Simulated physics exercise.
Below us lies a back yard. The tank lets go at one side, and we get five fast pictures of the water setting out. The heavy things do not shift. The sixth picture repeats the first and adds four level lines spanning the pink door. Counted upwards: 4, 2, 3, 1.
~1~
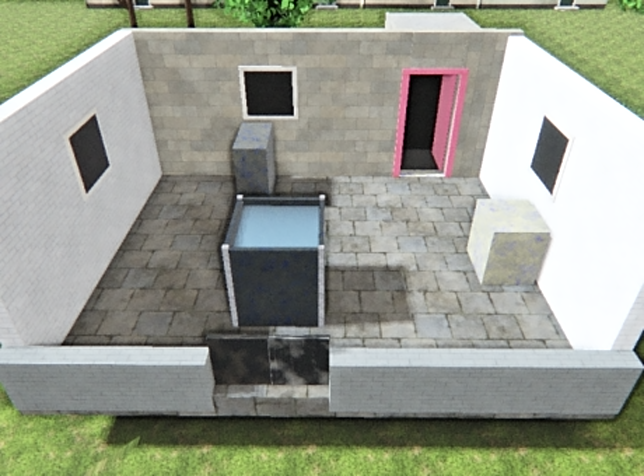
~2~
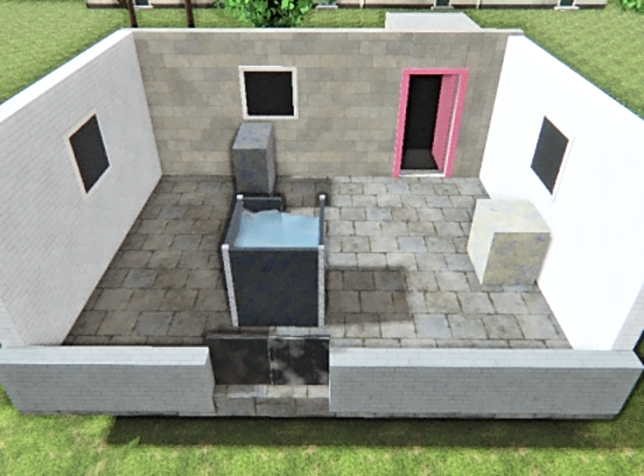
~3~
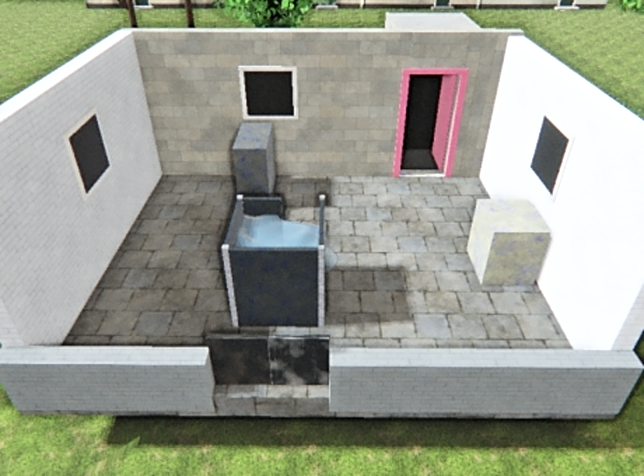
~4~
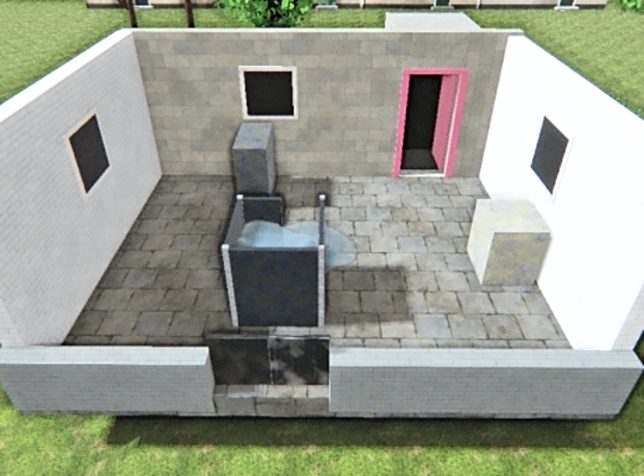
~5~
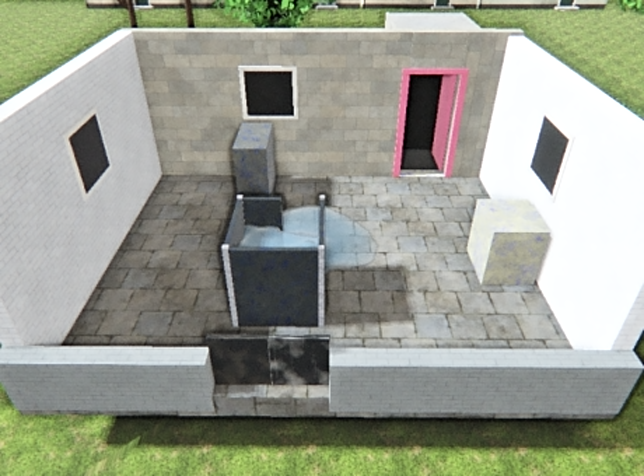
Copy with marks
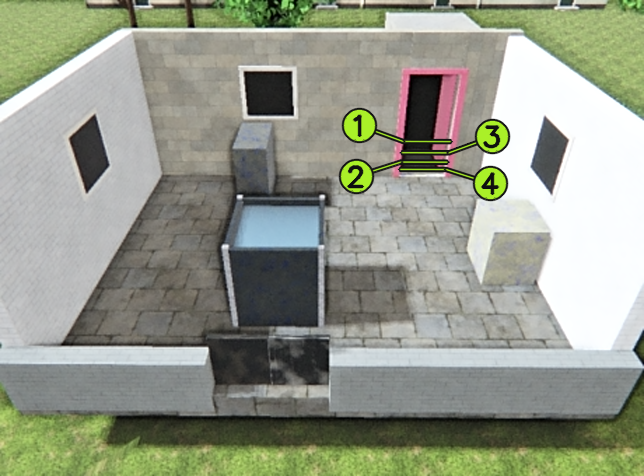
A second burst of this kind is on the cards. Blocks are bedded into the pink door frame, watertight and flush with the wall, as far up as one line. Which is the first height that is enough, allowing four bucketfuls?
4.
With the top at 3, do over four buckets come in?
No, not at all.
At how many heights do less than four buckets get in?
All of them.
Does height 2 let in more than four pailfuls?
No.
In lime, 1 at (426, 141); 2 at (424, 162); 3 at (425, 152); 4 at (423, 169); from the bottom up 4, 2, 3, 1.
Choosing 1, nothing gets over.
Choosing 2, nothing gets over.
Choosing 3, nothing gets over.
Choosing 4, a splash gets over, under a bucket.
